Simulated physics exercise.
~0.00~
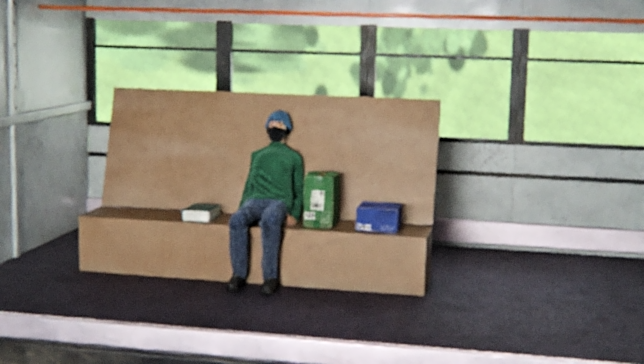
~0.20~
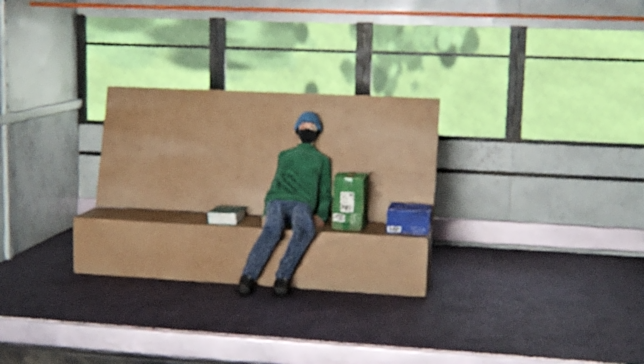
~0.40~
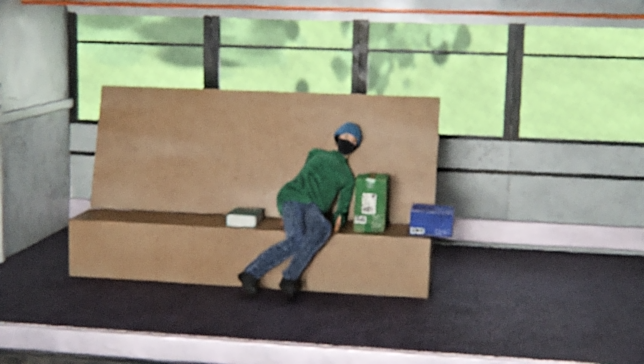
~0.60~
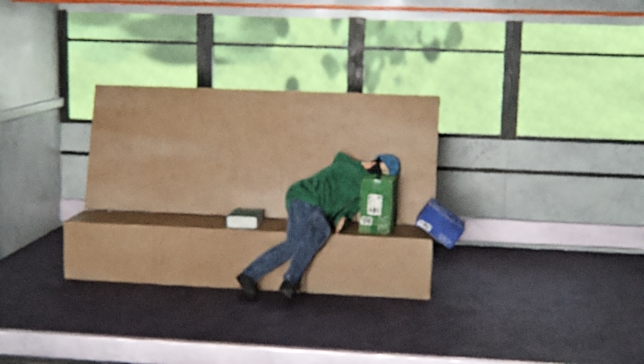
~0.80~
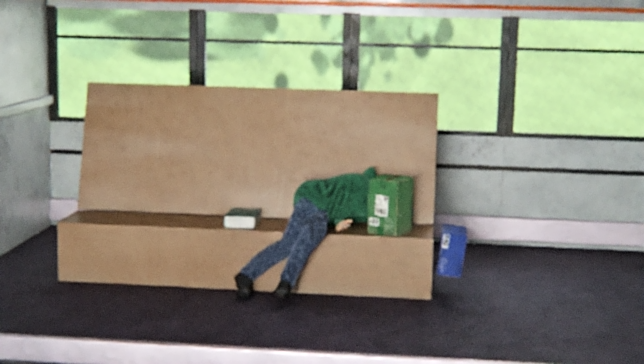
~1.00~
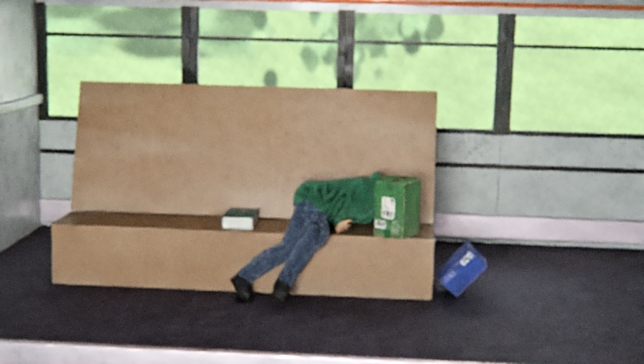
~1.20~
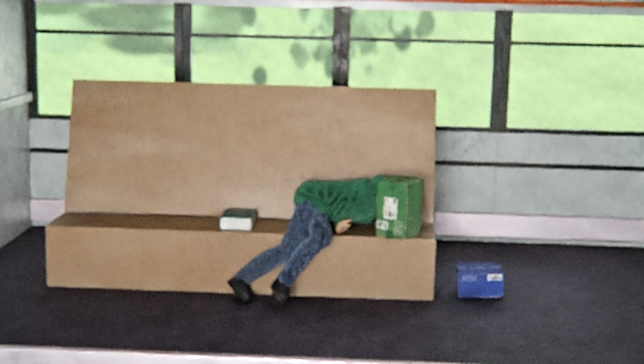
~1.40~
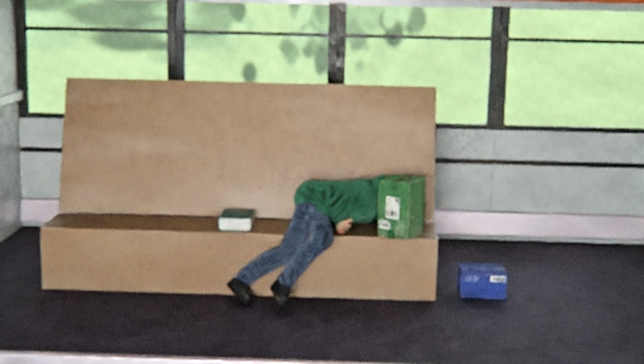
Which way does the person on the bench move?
The person moves to the right, toppling over toward the green box.
